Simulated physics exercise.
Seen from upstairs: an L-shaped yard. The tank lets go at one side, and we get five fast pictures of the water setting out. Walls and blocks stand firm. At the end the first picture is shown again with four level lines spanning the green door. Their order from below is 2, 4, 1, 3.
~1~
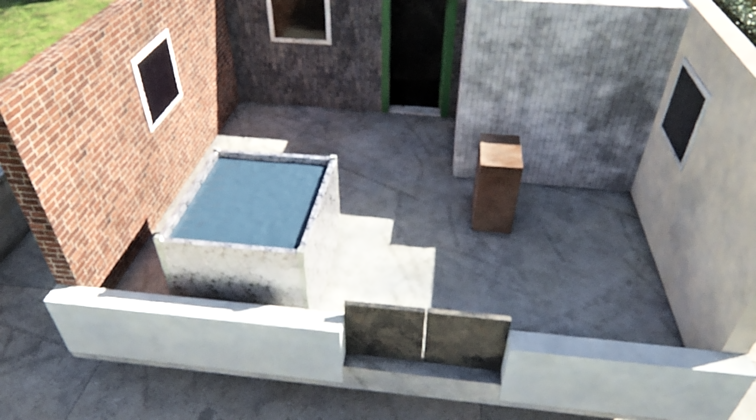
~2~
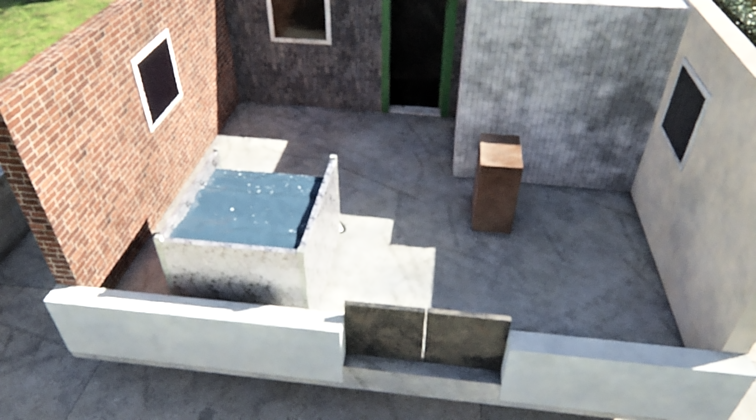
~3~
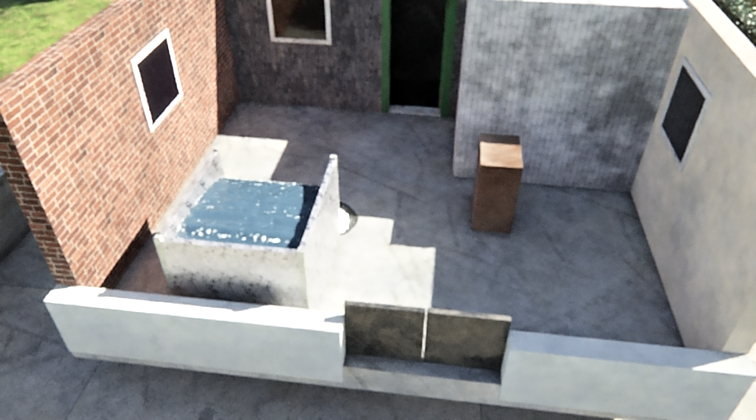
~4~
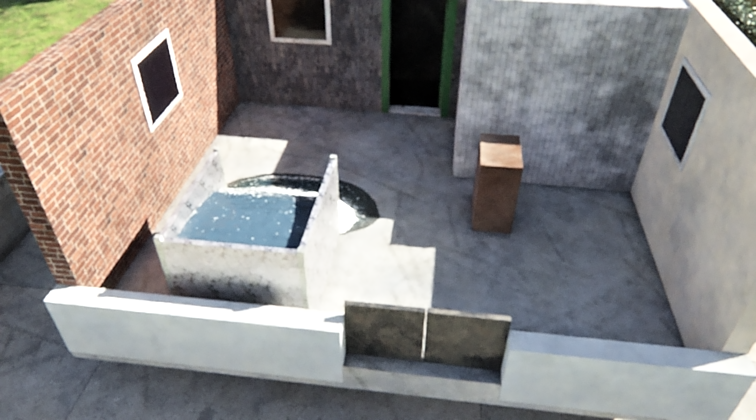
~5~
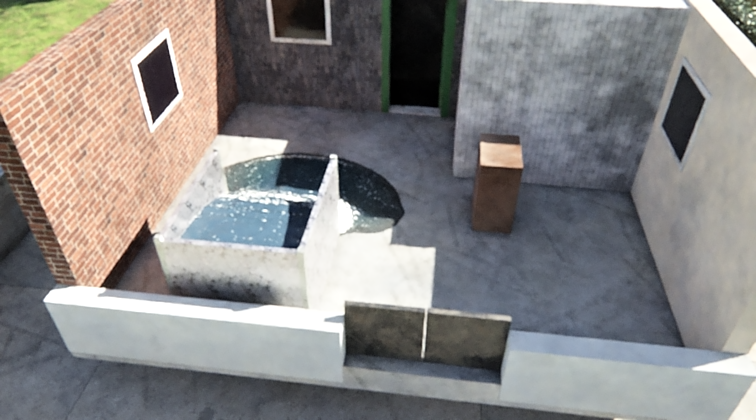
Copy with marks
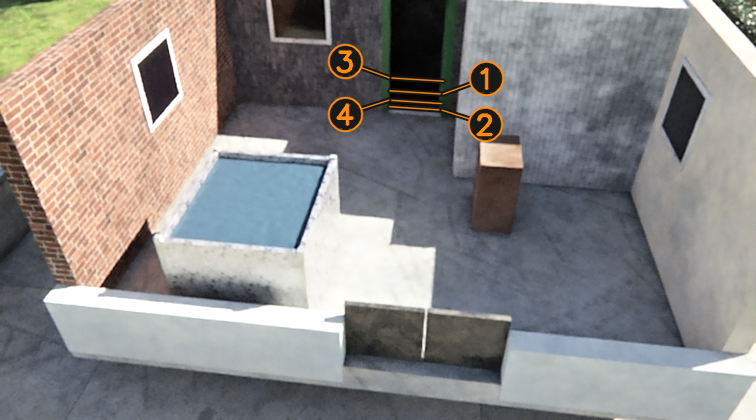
A walled concrete yard is seen from above, with a red brick wall on the left, a dark wall with a green-framed doorway at the back, and pale walls on the right. A whitish tank of blue water stands at left, a brown box-like block right of centre, and a closed dark gate in the low front wall. The camera stays still as the water ripples and sinks in the tank, while dark water spreads across the ground behind and to its right.
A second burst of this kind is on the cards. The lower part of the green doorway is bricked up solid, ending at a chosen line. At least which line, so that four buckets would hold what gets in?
1 is the one.
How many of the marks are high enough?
Two of the four.
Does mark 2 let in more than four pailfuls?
Yes, that goes wrong.
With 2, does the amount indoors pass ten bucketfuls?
Yes.
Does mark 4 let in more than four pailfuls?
Yes, that goes wrong.
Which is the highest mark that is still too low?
4.
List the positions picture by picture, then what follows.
In the first picture, water in the tank at rest, its middle at (255, 201); foot of the green doorway at (414, 114); shut gate at (426, 318).
In the second picture, water covers 2 % of the ground, its front hidden from here.
In the third picture, water covers 4 % of the ground, its front hidden from here.
In the fourth picture, 9 % of the ground under water, visible out to (360, 194).
In the fifth picture, 16 % of the ground under water, visible out to (334, 159).
In orange, 1 at (415, 92); 2 at (415, 108); 3 at (416, 79); 4 at (415, 101); from the bottom up 2, 4, 1, 3.
With 1, a bucket or two gets in.
With 2, dozens of bucketfuls pour in.
With 3, nothing gets over.
With 4, about 8 bucketfuls get in.
